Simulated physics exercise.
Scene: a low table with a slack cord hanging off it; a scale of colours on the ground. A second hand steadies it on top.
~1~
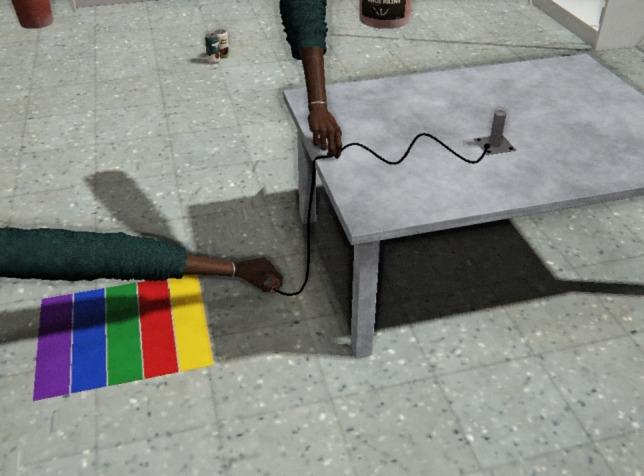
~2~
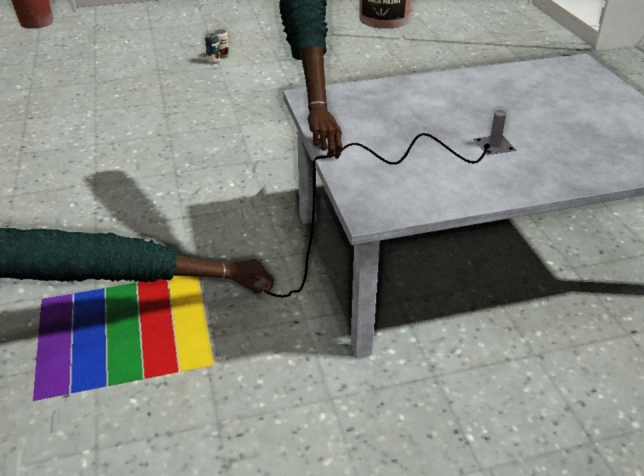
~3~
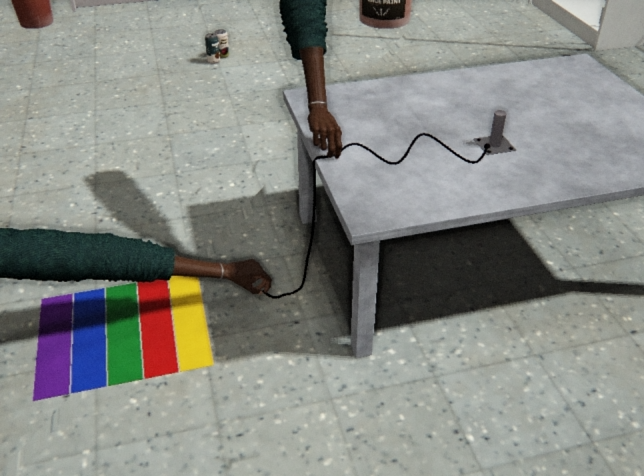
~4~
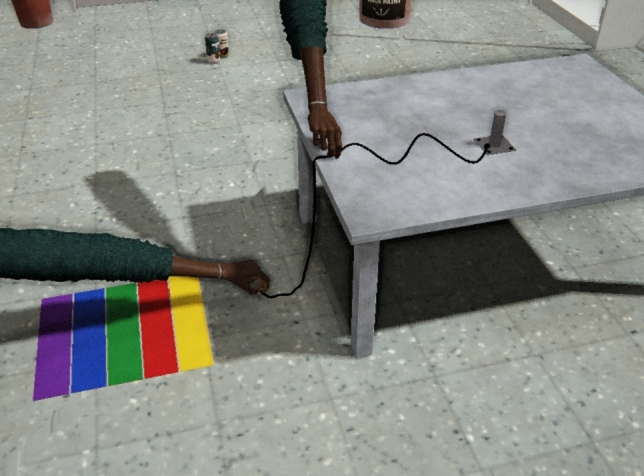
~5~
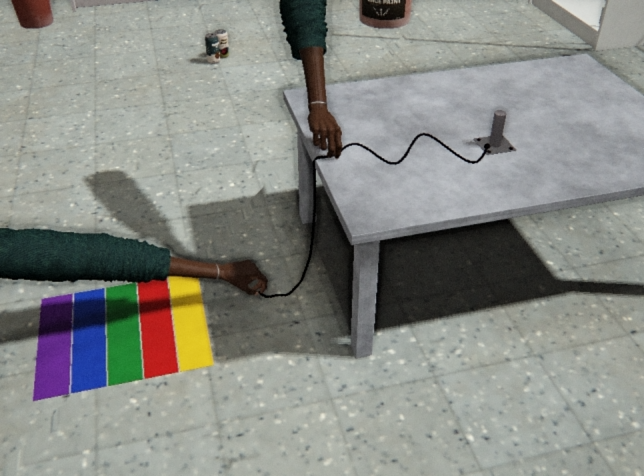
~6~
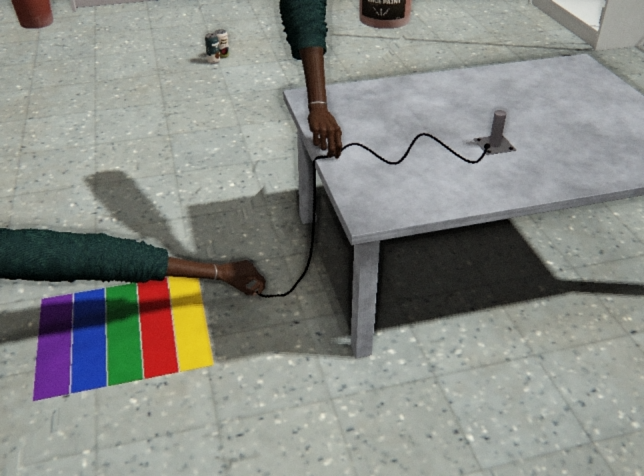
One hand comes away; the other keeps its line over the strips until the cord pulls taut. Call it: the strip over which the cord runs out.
Purple.
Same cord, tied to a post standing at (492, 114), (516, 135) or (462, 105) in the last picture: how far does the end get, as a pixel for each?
The three places are (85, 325), (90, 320) and (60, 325), in that order.
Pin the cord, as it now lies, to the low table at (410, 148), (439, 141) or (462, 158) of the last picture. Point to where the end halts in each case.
Near (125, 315), then (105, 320), then (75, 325).
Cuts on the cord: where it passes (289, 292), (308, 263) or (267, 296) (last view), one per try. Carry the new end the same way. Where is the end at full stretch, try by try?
Try by try: (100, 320), (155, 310) and (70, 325).
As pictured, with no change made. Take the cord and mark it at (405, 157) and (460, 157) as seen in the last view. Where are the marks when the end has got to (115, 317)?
Approx. (332, 158); approx. (434, 147).
A little later, end near (115, 317); over green.
Next, end near (75, 325); over blue.
When it is tight, end near (51, 329); over purple. The purple one.
